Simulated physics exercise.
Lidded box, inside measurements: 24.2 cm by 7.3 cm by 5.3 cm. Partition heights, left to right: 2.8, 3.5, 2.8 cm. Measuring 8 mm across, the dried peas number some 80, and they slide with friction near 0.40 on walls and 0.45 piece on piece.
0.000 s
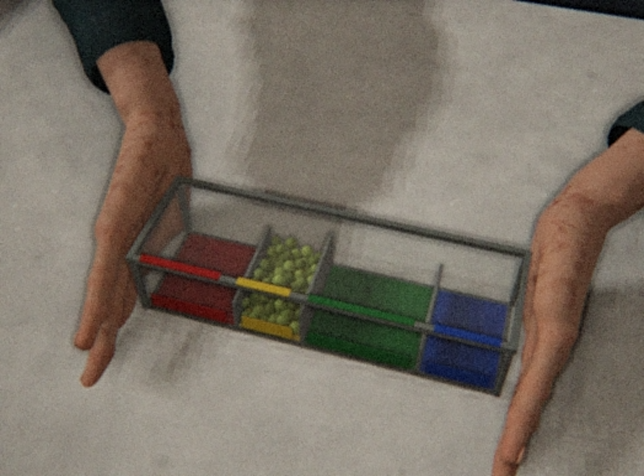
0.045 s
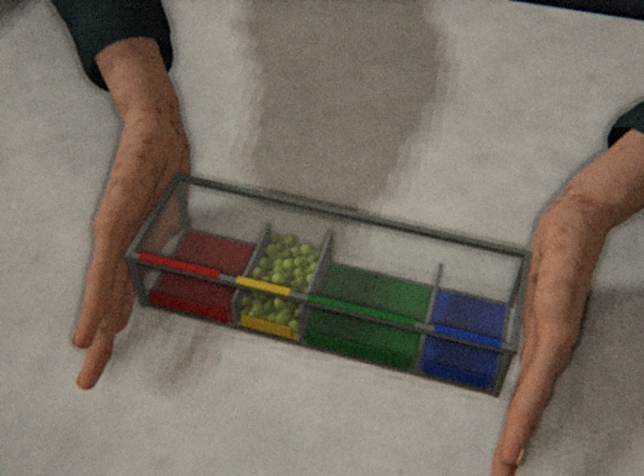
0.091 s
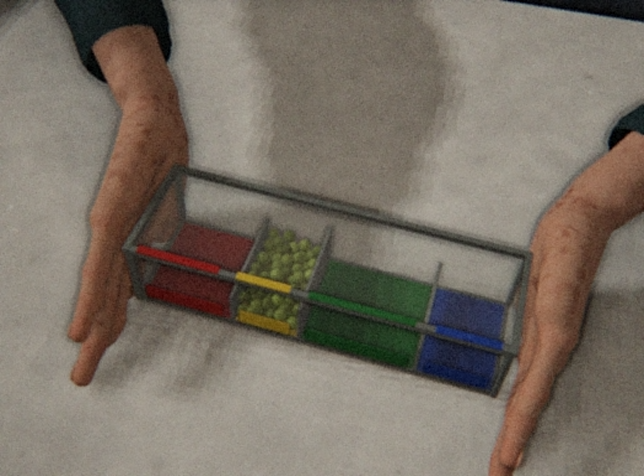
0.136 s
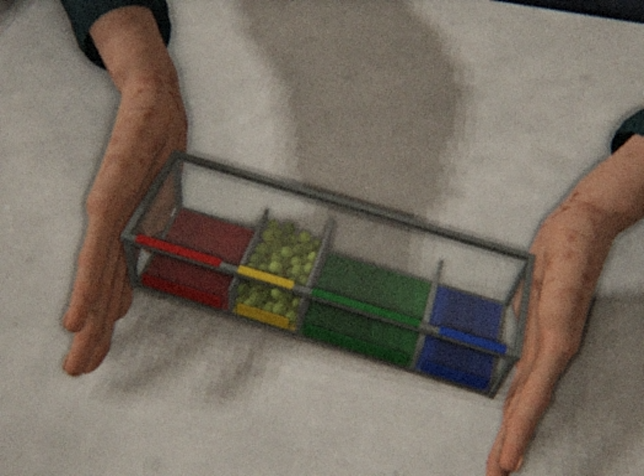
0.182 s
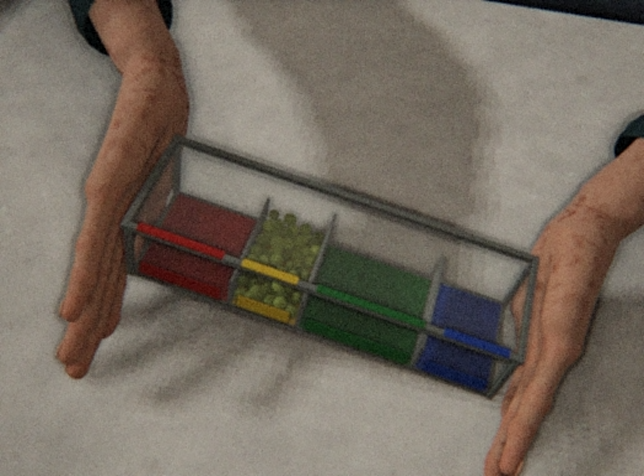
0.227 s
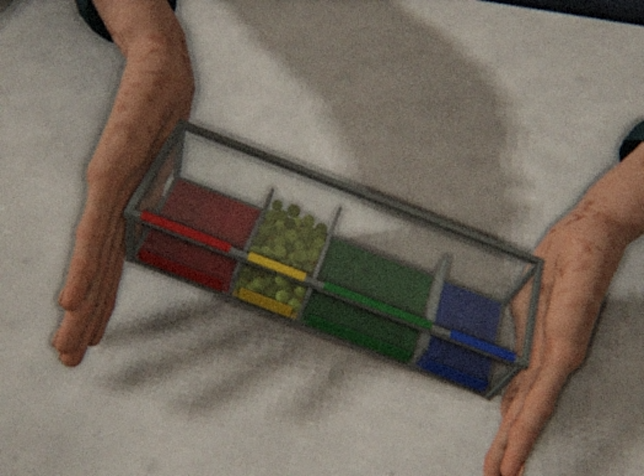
Two hands tilting a clear box with red, yellow, green and blue sections, its left end rising, green balls in the yellow one.
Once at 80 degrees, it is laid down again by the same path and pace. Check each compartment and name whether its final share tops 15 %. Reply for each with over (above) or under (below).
Red compartment - under, blue compartment - under, green compartment - under, yellow compartment - over.
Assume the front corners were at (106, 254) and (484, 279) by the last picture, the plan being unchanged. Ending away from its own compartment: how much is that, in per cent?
My guess is close to 15 per cent.
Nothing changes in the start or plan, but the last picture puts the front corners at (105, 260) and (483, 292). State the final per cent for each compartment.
In the end red holds 30 %, blue holds 0 %, green holds 0 % and yellow holds 70 %.
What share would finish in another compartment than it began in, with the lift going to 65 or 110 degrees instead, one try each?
Some 5 and some 70 per cent, respectively.
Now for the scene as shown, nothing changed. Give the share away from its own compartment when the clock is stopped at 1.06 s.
Roughly 5 in a hundred.
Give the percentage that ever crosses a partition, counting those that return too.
The share is close to 15 percent.
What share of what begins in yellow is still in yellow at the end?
It works out to near 90 percent.
After 1.06 s, tilt 80 degrees; yellow 95 %.
Then, at 1.62 s, tilt 35 degrees; blue 5 %, green 5 %, yellow 85 %.
After 2.23 s, tilt 0 degrees; blue 5 %, green 5 %, yellow 85 %.
In the end, at 2.9 s, red 0 %, blue 5 %, green 5 %, yellow 85 %.
